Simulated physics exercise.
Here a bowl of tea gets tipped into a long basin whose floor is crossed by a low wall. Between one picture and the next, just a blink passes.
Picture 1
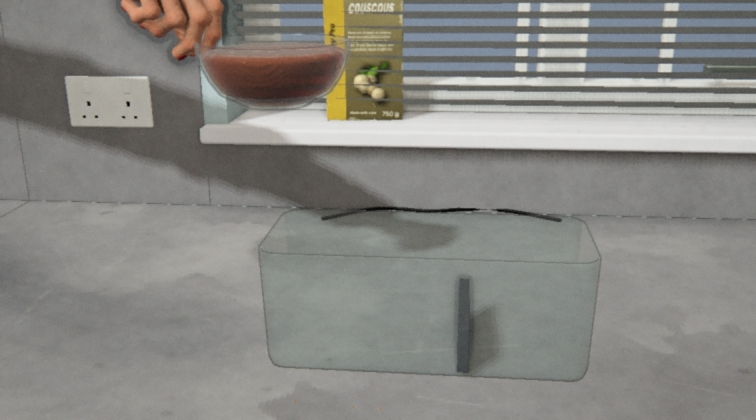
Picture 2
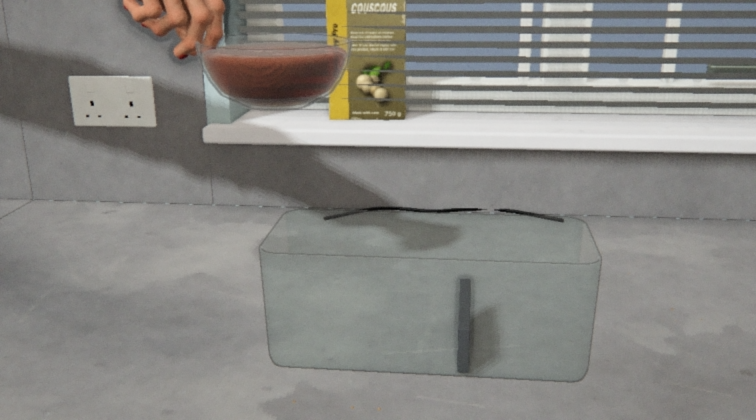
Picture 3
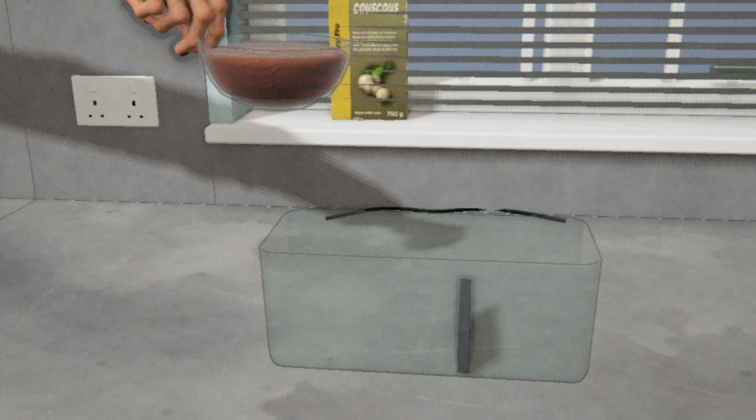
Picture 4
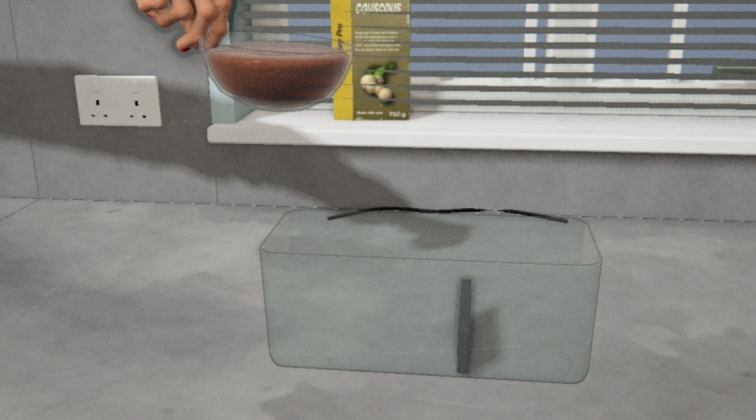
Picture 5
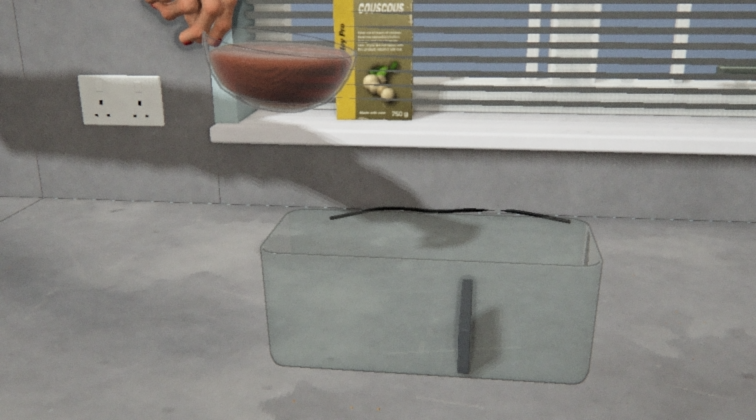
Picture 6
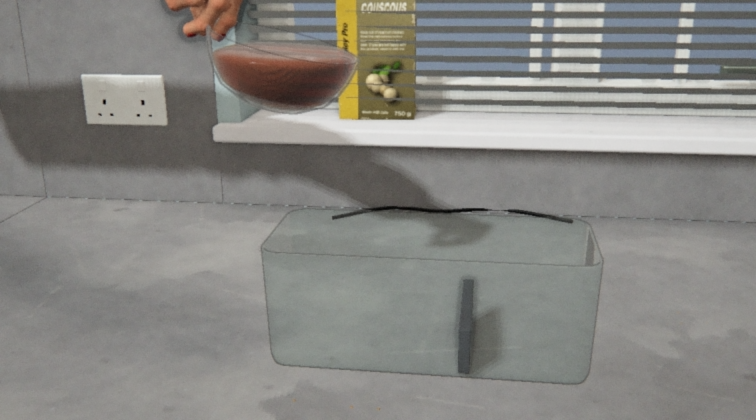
Glass bowl of reddish-brown liquid slowly tilting to the right beside a hand, above a clear long basin on a grey counter.
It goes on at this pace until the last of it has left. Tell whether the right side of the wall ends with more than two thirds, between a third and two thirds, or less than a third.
The share right of the wall ends up below a third.
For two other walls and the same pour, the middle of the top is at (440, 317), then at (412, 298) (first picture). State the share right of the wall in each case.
I'd expect near 35 percent the first time and near 60 percent the next.
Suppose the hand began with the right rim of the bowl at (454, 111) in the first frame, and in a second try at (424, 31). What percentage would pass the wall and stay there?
About 80 % the first time, about 75 % the second.
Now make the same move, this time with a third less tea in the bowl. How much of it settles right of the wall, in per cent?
The share comes to some 5 parts in a hundred.
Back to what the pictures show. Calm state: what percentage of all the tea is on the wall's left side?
About 95 per cent.
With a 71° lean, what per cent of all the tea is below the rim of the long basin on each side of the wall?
Left part: Around 25 %. Right part: Around 0 %.
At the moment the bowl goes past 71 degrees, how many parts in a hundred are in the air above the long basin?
It's close to 50 %.
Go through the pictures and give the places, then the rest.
The first frame shows tilt 0°; pouring edge (349, 43); surface from (205, 50) to (346, 50); the long basin's rim runs from (272, 231) to (592, 241); the wall's top is at (464, 303).
The second frame shows tilt 1°; pouring edge (350, 44); surface from (207, 50) to (347, 52).
The third frame shows tilt 2°; pouring edge (351, 47); surface from (208, 48) to (349, 53).
The fourth frame shows tilt 5°; pouring edge (353, 52); surface from (211, 48) to (350, 54).
The fifth frame shows tilt 9°; pouring edge (355, 57); surface from (214, 48) to (353, 57).
The sixth frame shows tilt 15°; pouring edge (357, 64); surface from (218, 48) to (357, 59).
A moment on, the bowl is tipped part way and 30 per cent is still to pour, 23 is left of the wall and 0 right of it.
Next, the bowl is tipped on its side and 1 per cent is still to pour, 91 is left of the wall and 1 right of it.
Then the bowl is tipped right over and 0 per cent is still to pour, 96 is left of the wall and 3 right of it.
Later the bowl is tipped right over and 0 per cent is still to pour, 96 is left of the wall and 3 right of it.
In the end 96 per cent lies left of the wall, 3 right of it and 1 outside.
